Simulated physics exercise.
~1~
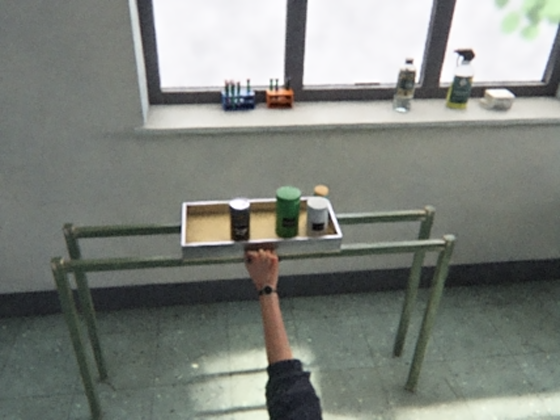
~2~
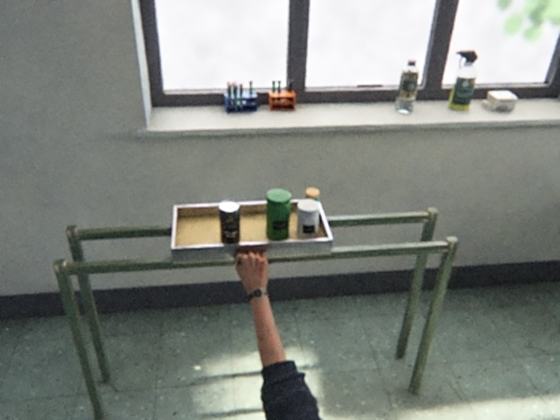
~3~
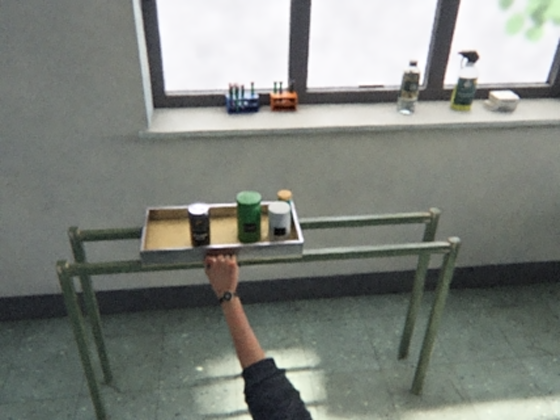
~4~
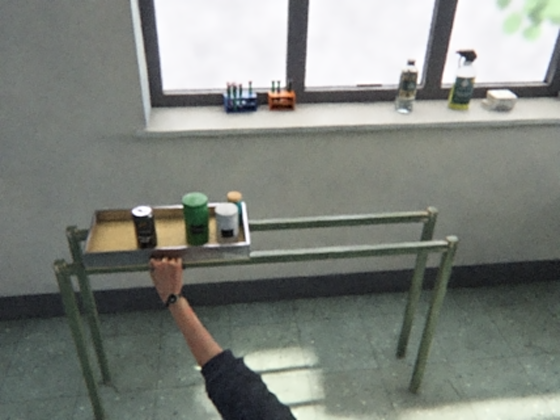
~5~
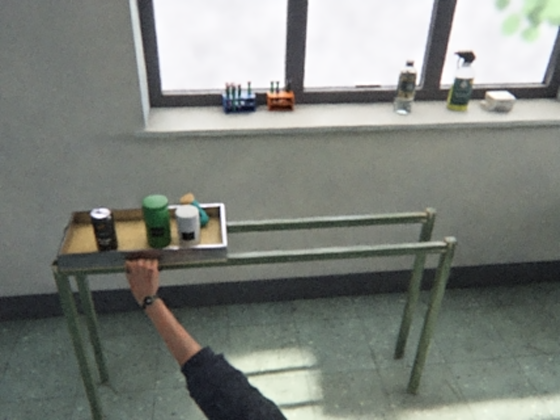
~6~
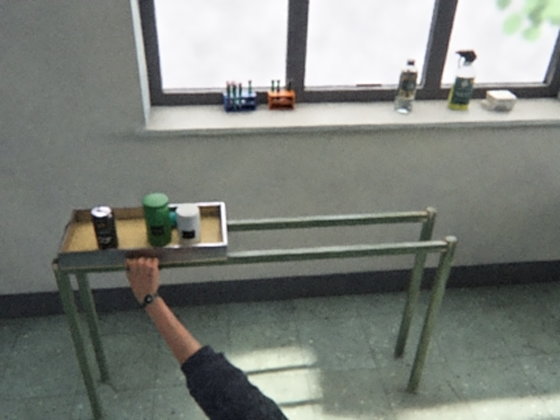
In a room with a tiled floor, a shallow rimmed tray rests midway along a pair of green rails below a window, holding a black can, a green jar, a white jar and a smaller container behind them. A hand at the tray's front edge draws it left, slowly at first and then faster, with everything upright. The tray stops at the left end of the rails, and the small turquoise container tilts behind the jars. It then topples onto its side, lying behind the green and white jars, while the can and both jars stay standing.
